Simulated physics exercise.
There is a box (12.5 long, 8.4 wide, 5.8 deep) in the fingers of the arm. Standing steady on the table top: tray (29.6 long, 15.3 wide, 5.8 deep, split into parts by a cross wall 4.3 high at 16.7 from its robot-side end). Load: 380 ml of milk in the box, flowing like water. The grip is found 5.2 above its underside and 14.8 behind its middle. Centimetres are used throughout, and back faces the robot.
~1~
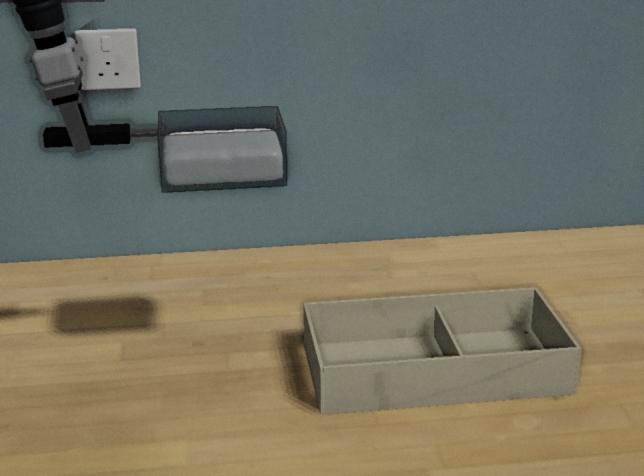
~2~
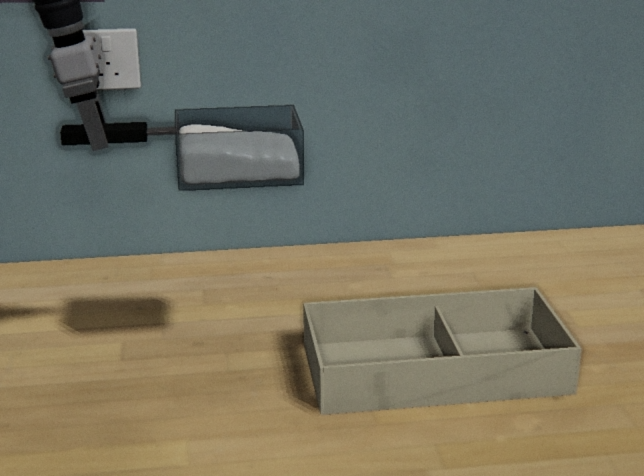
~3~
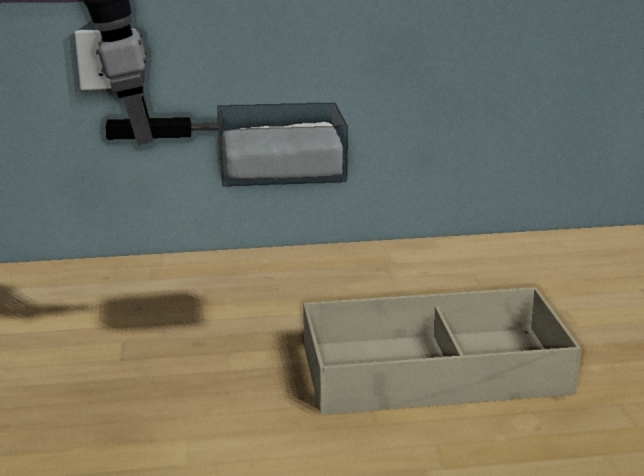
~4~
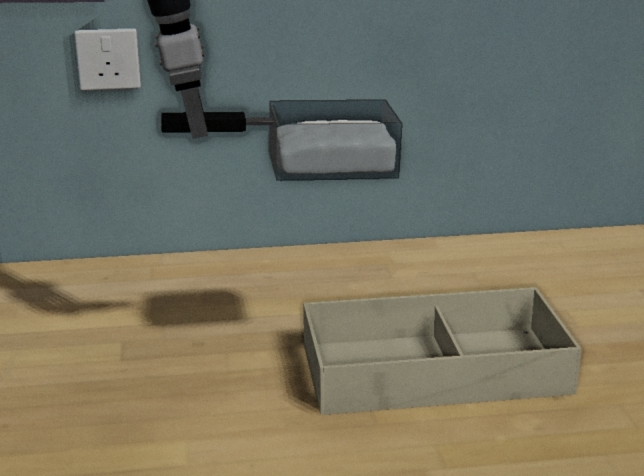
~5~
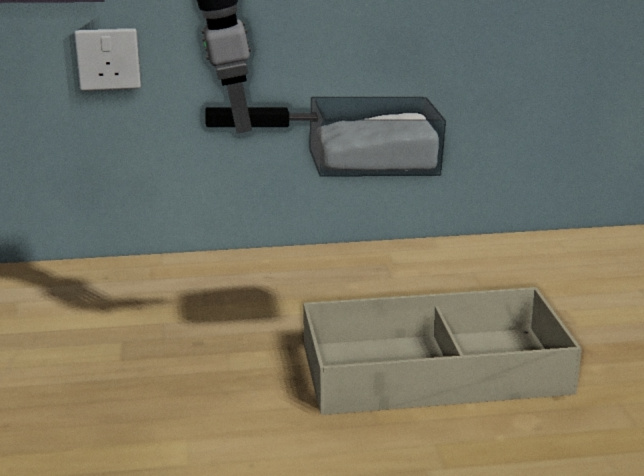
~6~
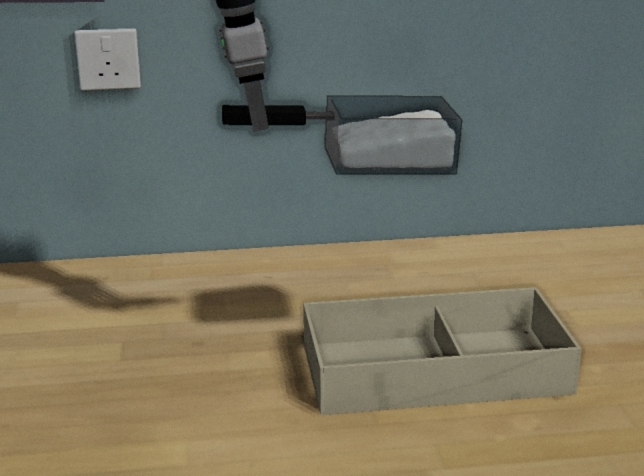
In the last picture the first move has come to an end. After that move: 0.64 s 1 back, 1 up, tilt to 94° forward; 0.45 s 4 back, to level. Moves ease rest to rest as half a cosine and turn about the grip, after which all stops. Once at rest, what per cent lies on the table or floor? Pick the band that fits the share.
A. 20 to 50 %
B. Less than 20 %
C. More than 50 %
A, 20 to 50 %.
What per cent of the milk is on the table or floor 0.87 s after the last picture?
25 per cent.
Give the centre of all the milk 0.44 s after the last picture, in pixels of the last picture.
Roughly at (342, 290).
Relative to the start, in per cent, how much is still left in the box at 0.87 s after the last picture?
Some 20 per cent.
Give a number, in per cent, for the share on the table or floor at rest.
Estimated share: Around 25 %.
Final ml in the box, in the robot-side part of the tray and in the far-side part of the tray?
Around 80 ml in the first, 190 ml in the second and 10 ml in the third.
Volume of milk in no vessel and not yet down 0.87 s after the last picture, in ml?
About 10 ml.
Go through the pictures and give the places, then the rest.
The box floor at (223, 171), level; upper third of the milk around (222, 145), from x 165 to 280, top at y 130; 375 ml in the box, in the first picture.
The box floor at (239, 170), level; upper third of the milk around (219, 143), from x 180 to 300, top at y 125, in the second picture.
The box floor at (281, 166), tilted 1° forward; upper third of the milk around (284, 140), from x 225 to 340, top at y 125, in the third picture.
The box floor at (332, 162), tilted 2° forward; upper third of the milk around (332, 135), from x 275 to 395, top at y 120, in the fourth picture.
The box floor at (373, 159), tilted 3° forward; upper third of the milk around (386, 131), from x 315 to 435, top at y 115, in the fifth picture.
The box floor at (389, 157), tilted 3° forward; upper third of the milk around (405, 130), from x 330 to 455, top at y 110; 375 ml in the box, in the sixth picture.
Then, 0.44 s on, tilted 73° forward, liquid up to 17 above the table; 180 ml in the box, 105 ml in the robot-side part, 95 ml in the air or running down outside.
Then, 0.87 s on, tilted 45° forward, liquid up to 76 above the table; 190 ml in the robot-side part, 90 ml on the table or floor, 80 ml in the box, 5 ml in the far-side part, 10 ml in the air or running down outside.
Then, 1.29 s on, level, liquid up to 32 above the table; 190 ml in the robot-side part, 100 ml on the table or floor, 75 ml in the box, 10 ml in the far-side part.
Then, 2.09 s on, level, liquid up to 31 above the table; 190 ml in the robot-side part, 100 ml on the table or floor, 75 ml in the box, 10 ml in the far-side part.
In the end, 190 ml in the robot-side part, 100 ml on the table or floor, 75 ml in the box, 10 ml in the far-side part. That is 27 % on the table or floor.
